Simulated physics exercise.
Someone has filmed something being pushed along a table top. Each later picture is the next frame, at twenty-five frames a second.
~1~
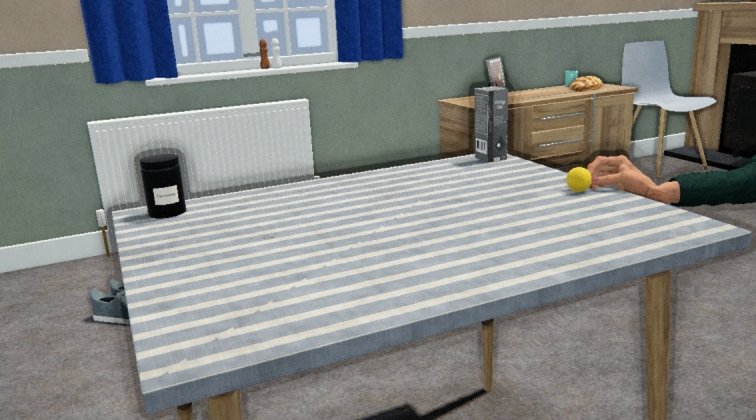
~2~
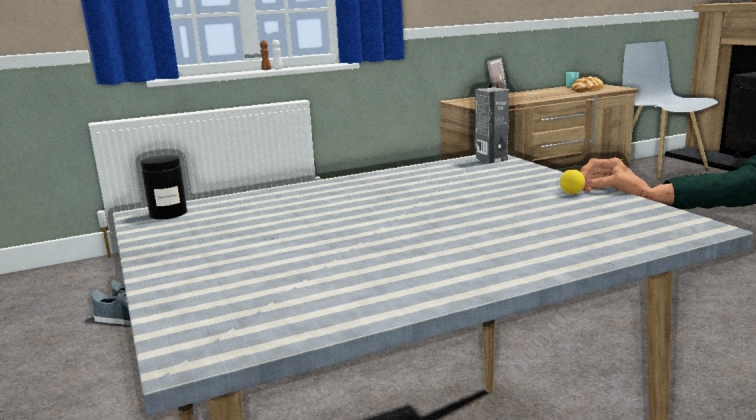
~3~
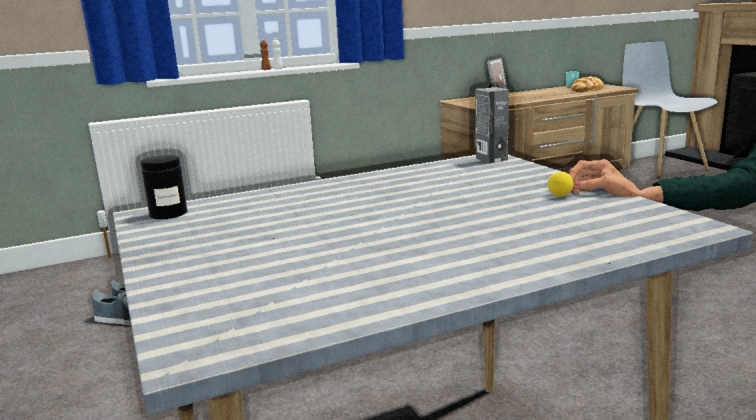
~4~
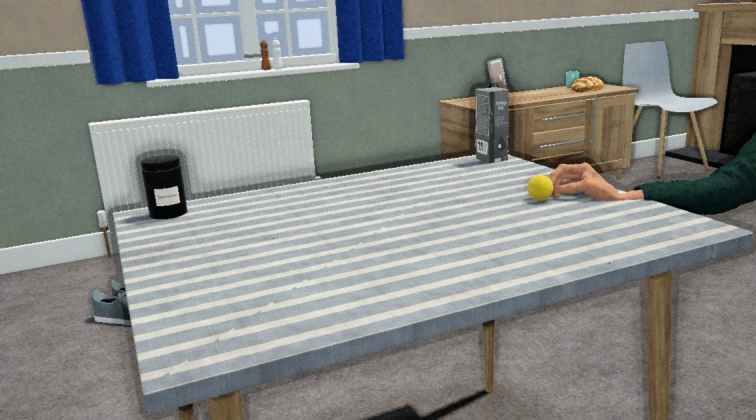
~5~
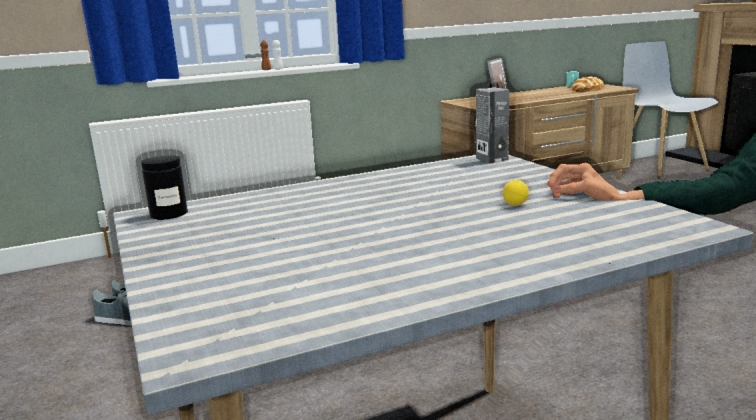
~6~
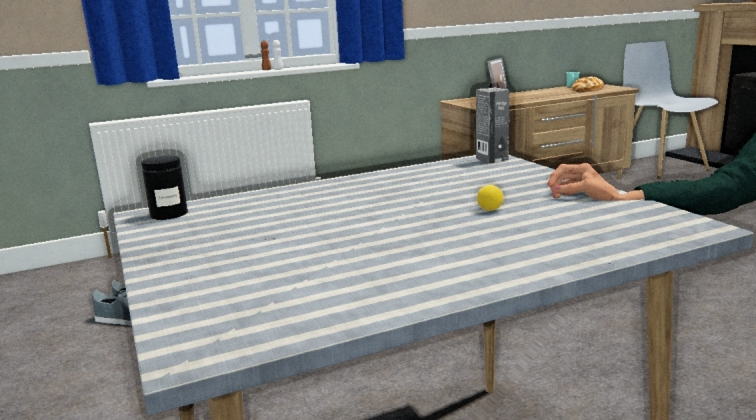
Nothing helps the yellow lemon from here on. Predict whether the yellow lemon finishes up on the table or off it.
Lost over the side.
Then, 0.20 s later than the last frame, yellow lemon moved well along near (351, 225).
Then, 0.40 s later than the last frame, yellow lemon moved well along near (190, 255).
Then, 0.70 s later than the last frame, yellow lemon now off the table.
Then, 0.90 s later than the last frame, things are still on the move.
When it is over, off the table, yellow lemon.
